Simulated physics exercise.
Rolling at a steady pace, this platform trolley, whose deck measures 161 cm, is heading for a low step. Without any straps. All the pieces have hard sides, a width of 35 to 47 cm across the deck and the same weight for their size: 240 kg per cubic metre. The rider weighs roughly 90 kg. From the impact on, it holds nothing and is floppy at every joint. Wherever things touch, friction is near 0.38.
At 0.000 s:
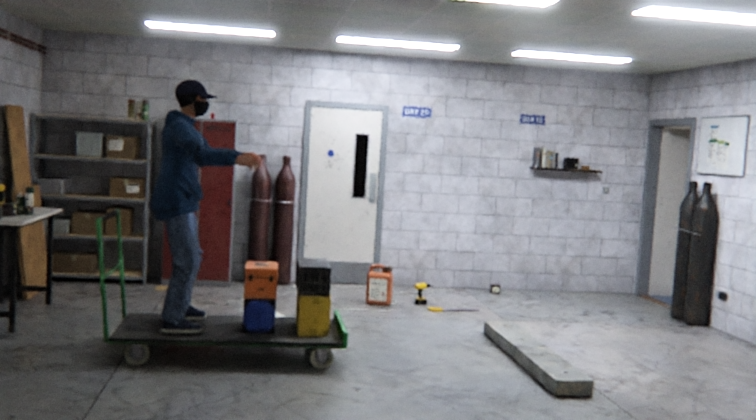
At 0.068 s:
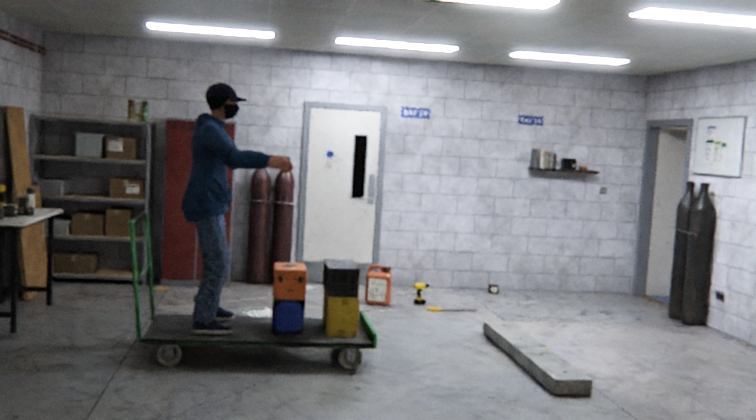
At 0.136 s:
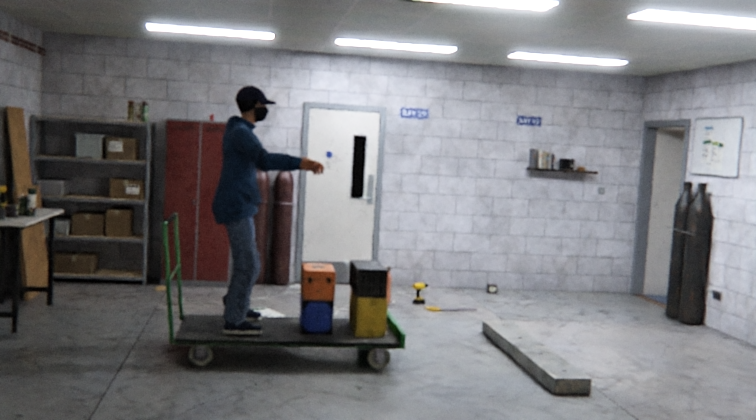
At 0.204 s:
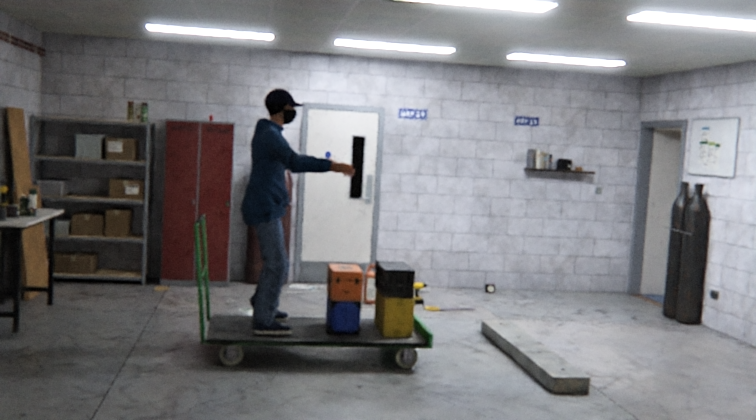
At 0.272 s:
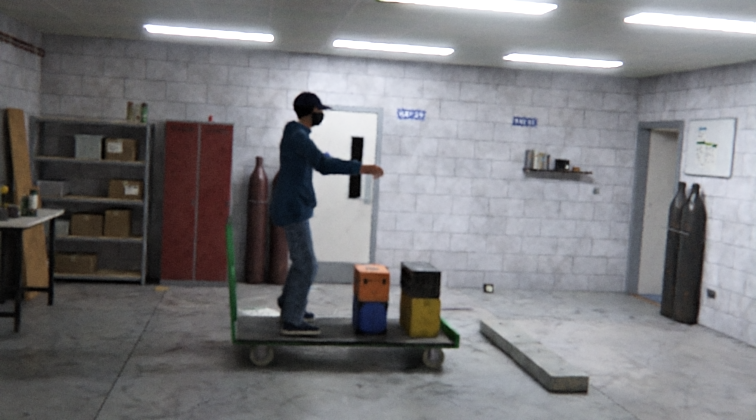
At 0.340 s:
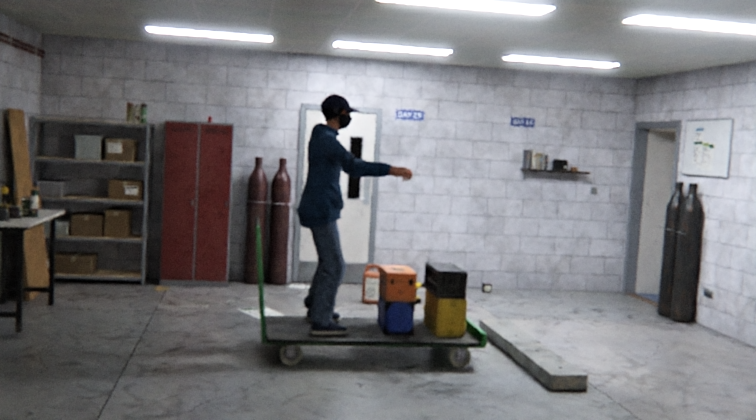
The video shows a person in a dark cap, face mask and blue top standing on a green-handled platform trolley with one arm extended, as it rolls steadily right across a workshop, carrying stacked orange, blue, black and yellow boxes.
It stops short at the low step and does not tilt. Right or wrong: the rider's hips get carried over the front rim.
Right.
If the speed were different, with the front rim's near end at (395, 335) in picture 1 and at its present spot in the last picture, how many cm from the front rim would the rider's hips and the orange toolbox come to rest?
The hips would end 50 cm behind the front rim, and the orange item 30 cm behind it.
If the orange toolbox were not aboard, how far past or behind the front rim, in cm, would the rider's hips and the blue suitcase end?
I'd expect the hips to come to rest 80 cm out past the front rim, with blue 40 cm back from it.
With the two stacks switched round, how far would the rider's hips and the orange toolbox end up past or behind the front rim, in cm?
Hips 20 past, orange 150 past.
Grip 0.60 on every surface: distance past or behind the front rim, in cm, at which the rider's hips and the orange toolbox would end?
Then hips 70 past, orange 50 past.
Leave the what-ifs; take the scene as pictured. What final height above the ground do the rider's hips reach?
The hips come to rest about 15 cm above the ground.
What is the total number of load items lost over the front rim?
3.
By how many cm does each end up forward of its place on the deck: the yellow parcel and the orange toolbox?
Ahead by: Yellow 35, orange 95 (cm).
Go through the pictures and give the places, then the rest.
In the first frame, hips (175, 201), orange toolbox (261, 280), rim corner (345, 343); 146 cm short of the stop.
In the second frame, hips (205, 203), orange toolbox (289, 281), rim corner (375, 344); 125 cm short of the stop.
In the third frame, hips (235, 205), orange toolbox (318, 282), rim corner (403, 344); 105 cm short of the stop.
In the fourth frame, hips (263, 206), orange toolbox (345, 282), rim corner (431, 343); 84 cm short of the stop.
In the fifth frame, hips (291, 208), orange toolbox (371, 283), rim corner (458, 343); 63 cm short of the stop.
In the sixth frame, hips (319, 209), orange toolbox (397, 284), rim corner (484, 343); 42 cm short of the stop. Speed about 3.0 m/s.
The wheels strike at 0.48 s.
After 0.73 s the rider's hips are 57 cm behind the rim, near (459, 240) in the last picture's view.
After 1.03 s the rider's hips are 18 cm behind the rim, near (504, 276) in the last picture's view.
After 1.48 s the rider's hips are 20 cm past the rim, near (550, 280) in the last picture's view.
At rest, 4.4 s, past the rim, yellow parcel, orange toolbox, black crate and the rider's hips; behind it, blue suitcase.
